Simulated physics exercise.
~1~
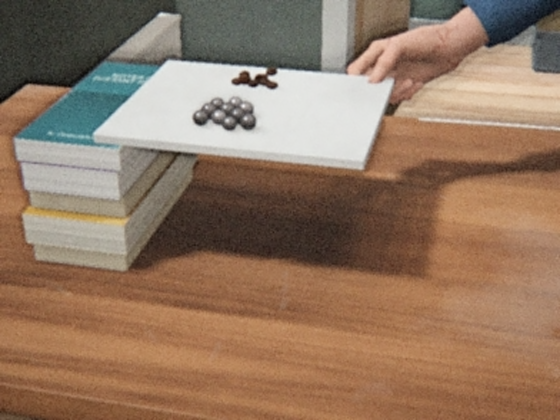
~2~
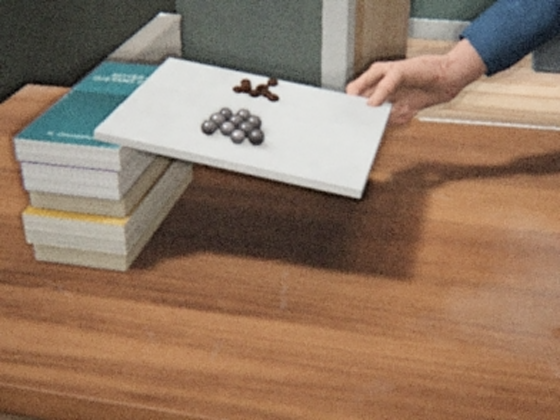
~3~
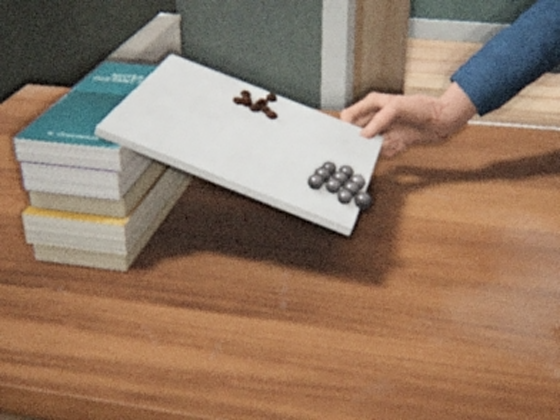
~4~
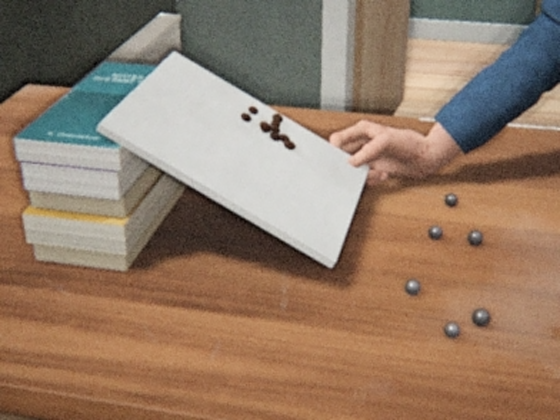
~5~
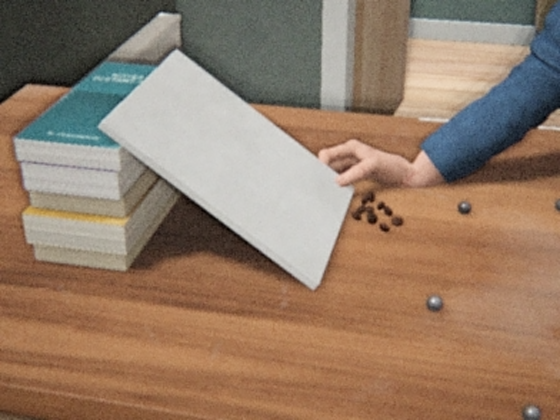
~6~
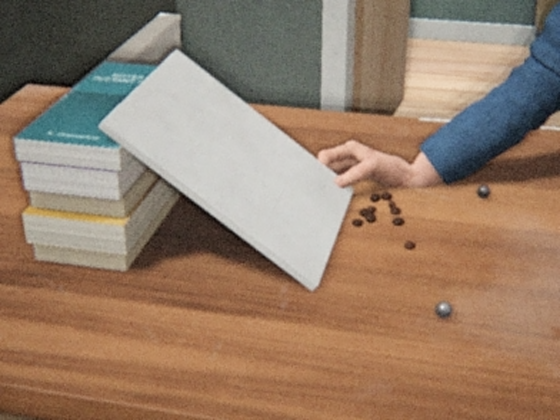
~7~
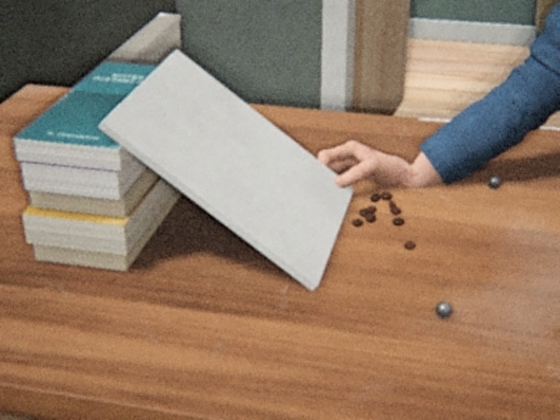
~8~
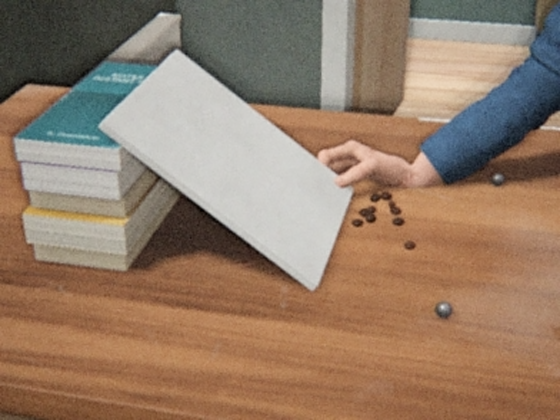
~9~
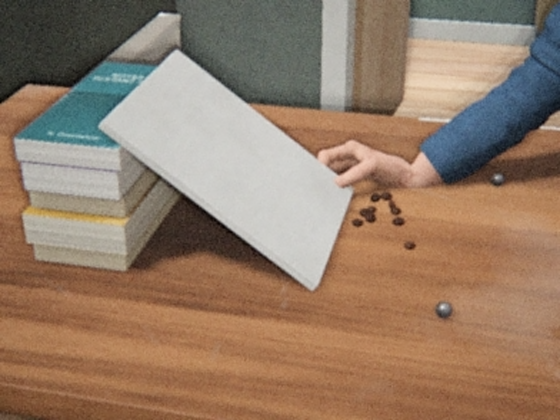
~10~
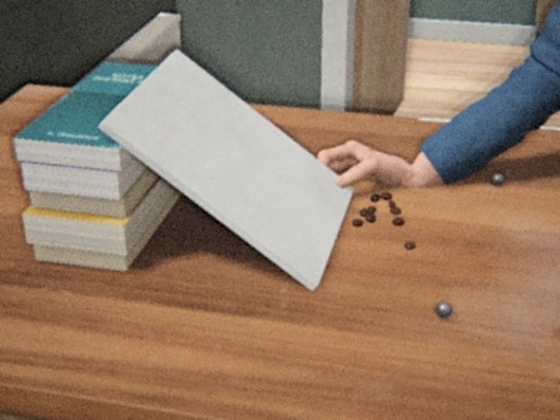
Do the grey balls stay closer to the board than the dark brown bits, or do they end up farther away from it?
The grey balls end up farther away. They roll well out across the table and most leave the view, while the brown bits settle close to the board's lower end.
